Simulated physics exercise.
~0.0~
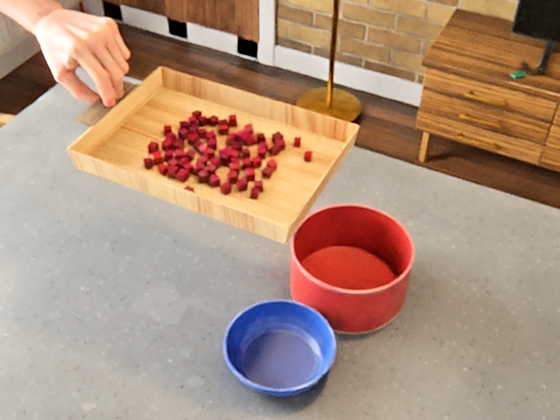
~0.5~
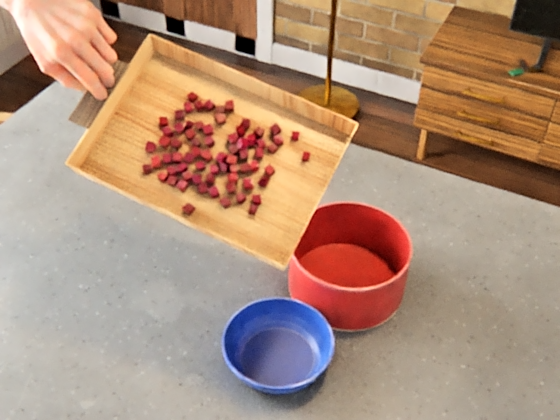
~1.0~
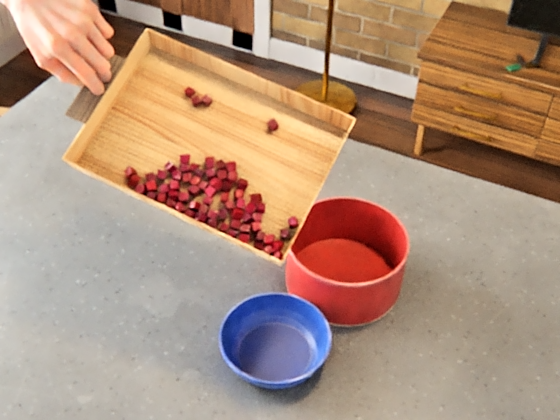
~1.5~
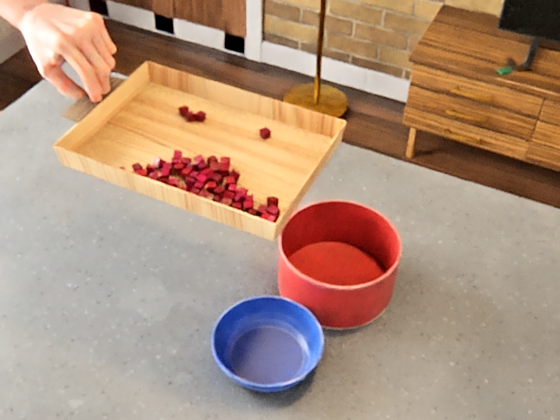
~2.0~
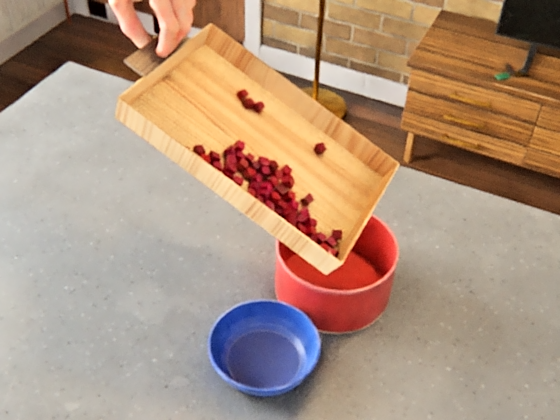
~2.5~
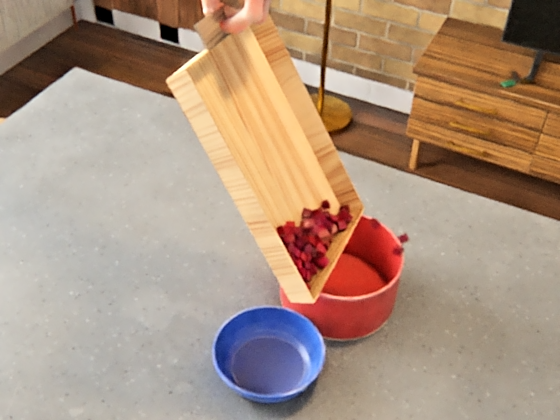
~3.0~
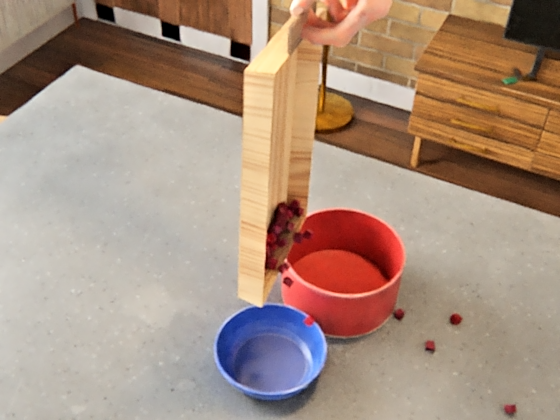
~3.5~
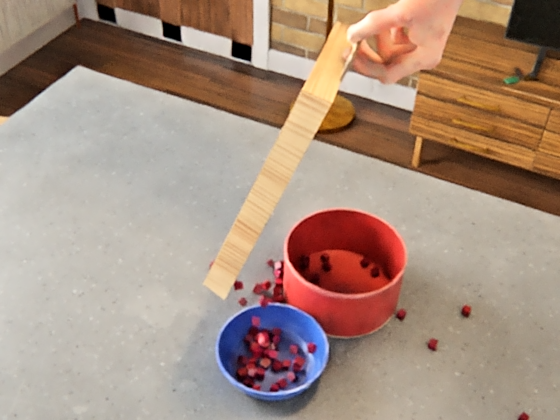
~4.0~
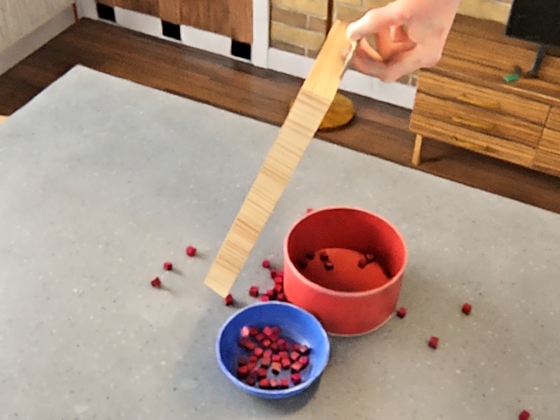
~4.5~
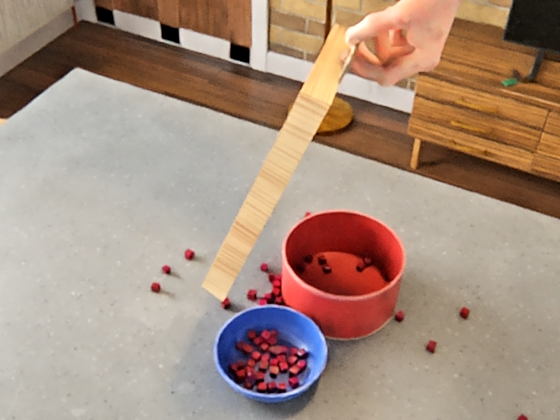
A shallow wooden tray of dark red beetroot cubes is held by a hand above a grey speckled table, seen from above at a slight sway, with a red pot and a blue bowl to the right and wooden drawers and a brick wall behind. The tray tips, so most cubes slide to its lower edge, then levels again. It moves right and tilts steeply past upright, spilling the cubes. About half land in the blue bowl and a few in the red pot, while many lie scattered on the table as the emptied tray stays tipped.
